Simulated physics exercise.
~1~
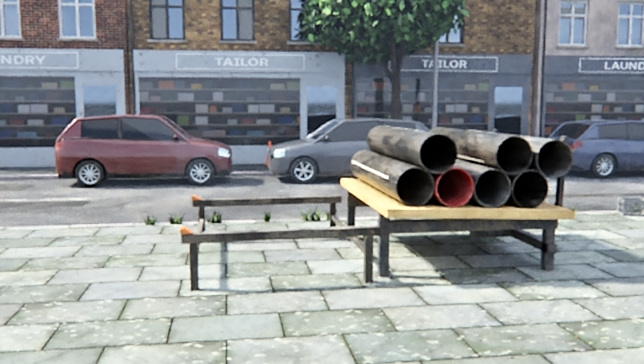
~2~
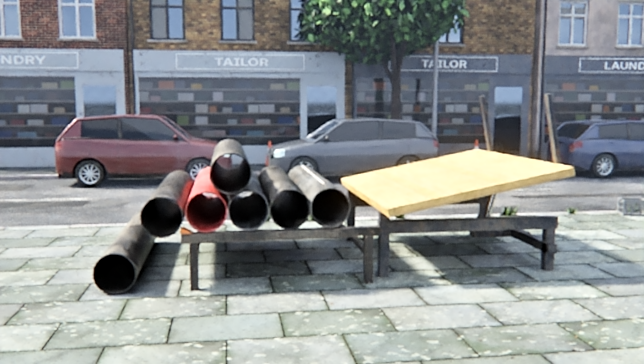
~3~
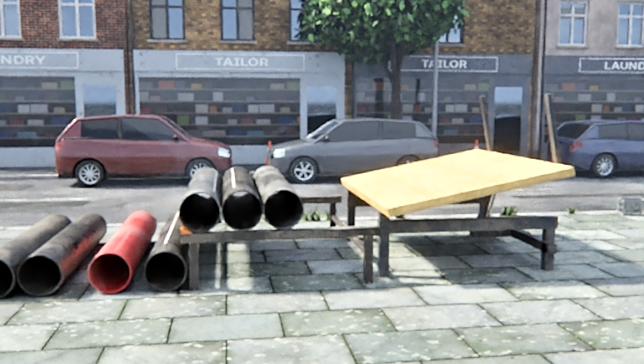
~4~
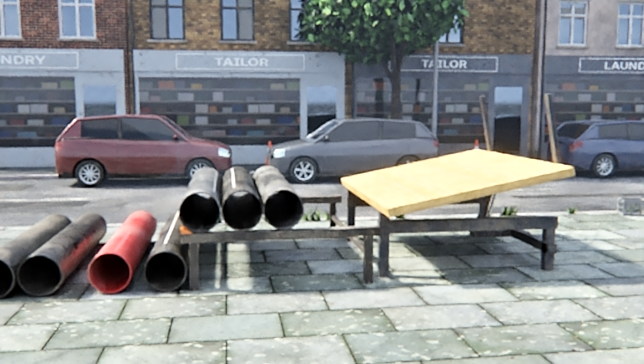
On a paved street across from a row of shops, a wooden deck tipped and seven pipes rolled left onto a low rack, where the red one and three dark ones went off the far end to the ground, leaving three on the rack.
